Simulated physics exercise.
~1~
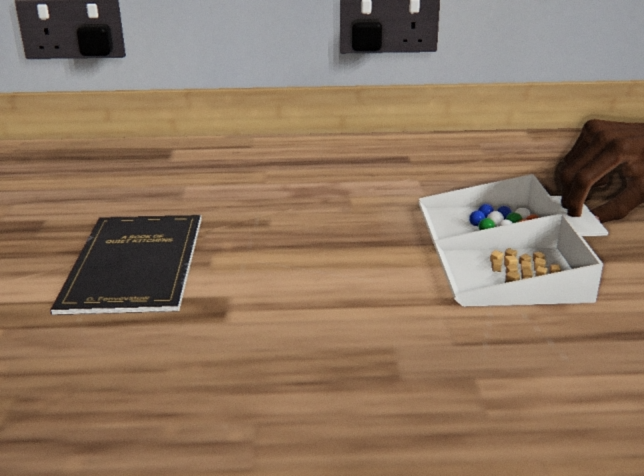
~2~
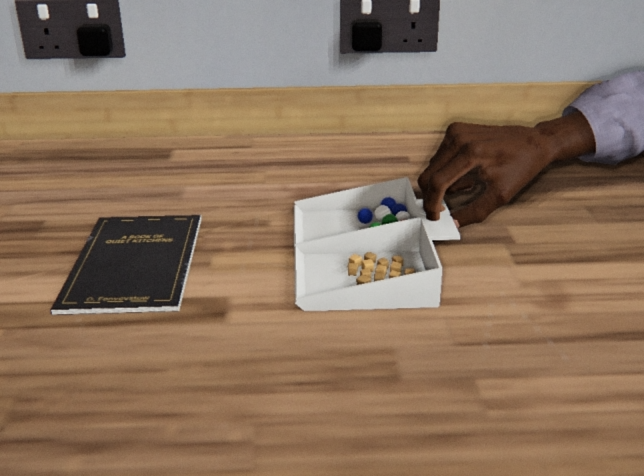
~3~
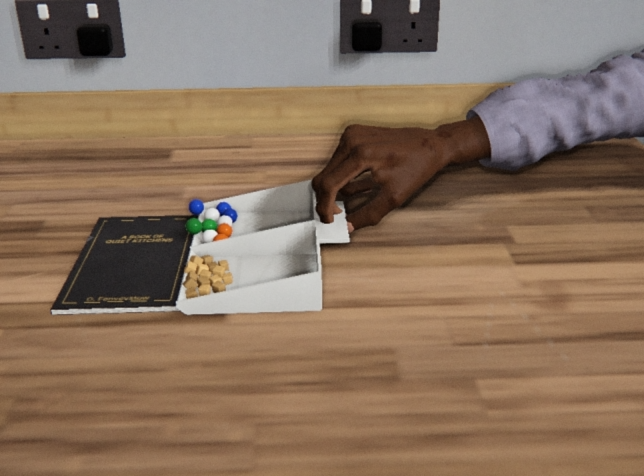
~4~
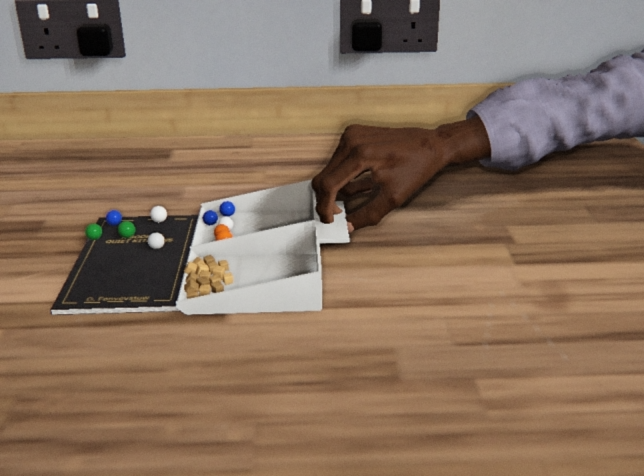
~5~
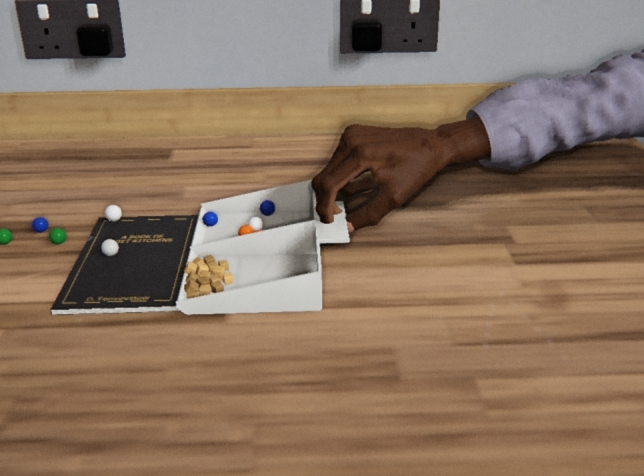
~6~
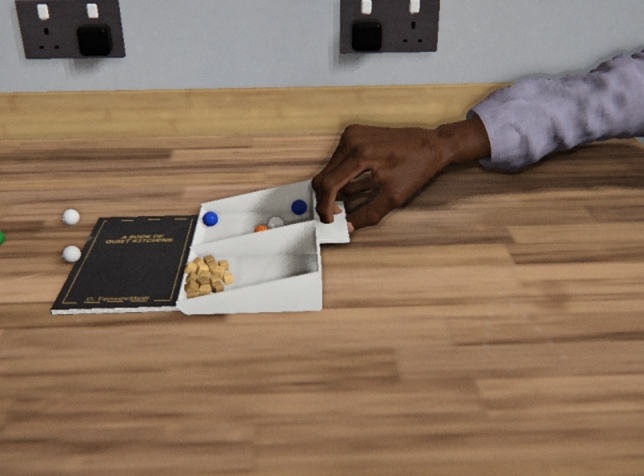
A white divided tray, pushed left along a wooden table by a hand, stopped against a thin black book; the small tan chunks slid forward but stayed inside, while some of the colourful balls spilled over the book and rolled away left.
